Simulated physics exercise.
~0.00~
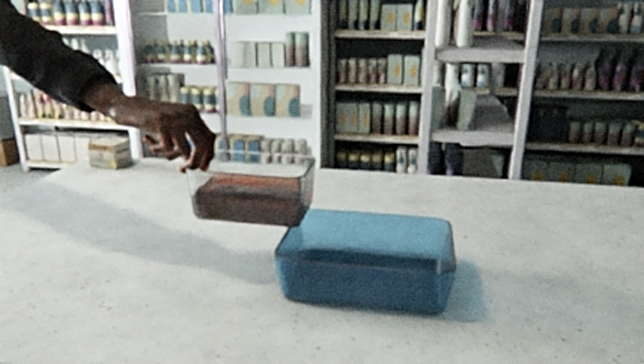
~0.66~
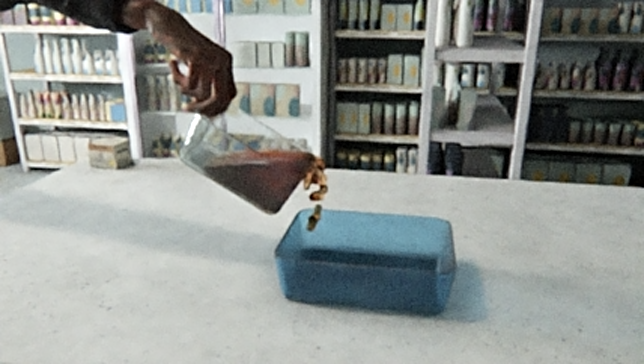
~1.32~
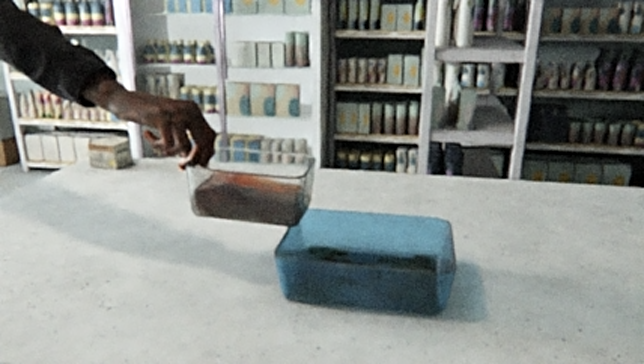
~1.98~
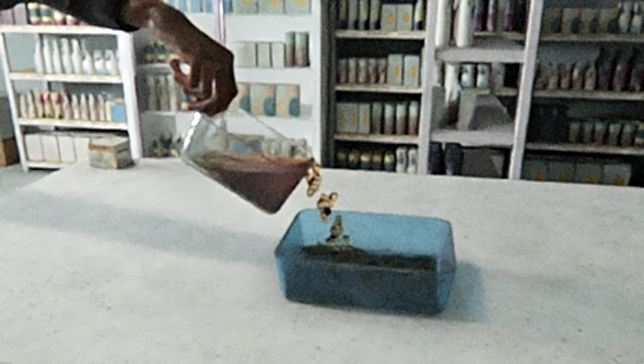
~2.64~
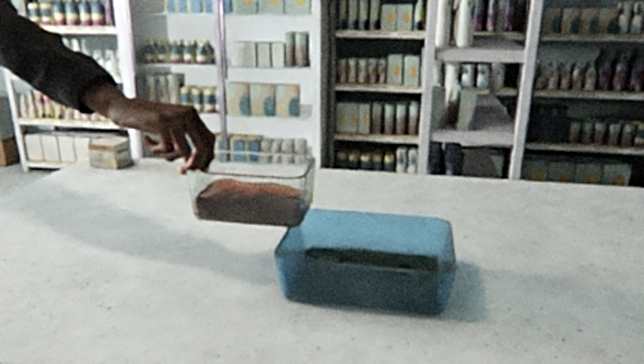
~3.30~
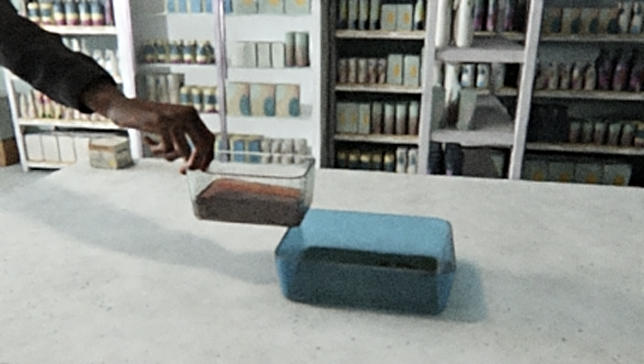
Hand tipping a clear tub of brown contents into a blue dish twice, levelling it after each pour, shelves behind.
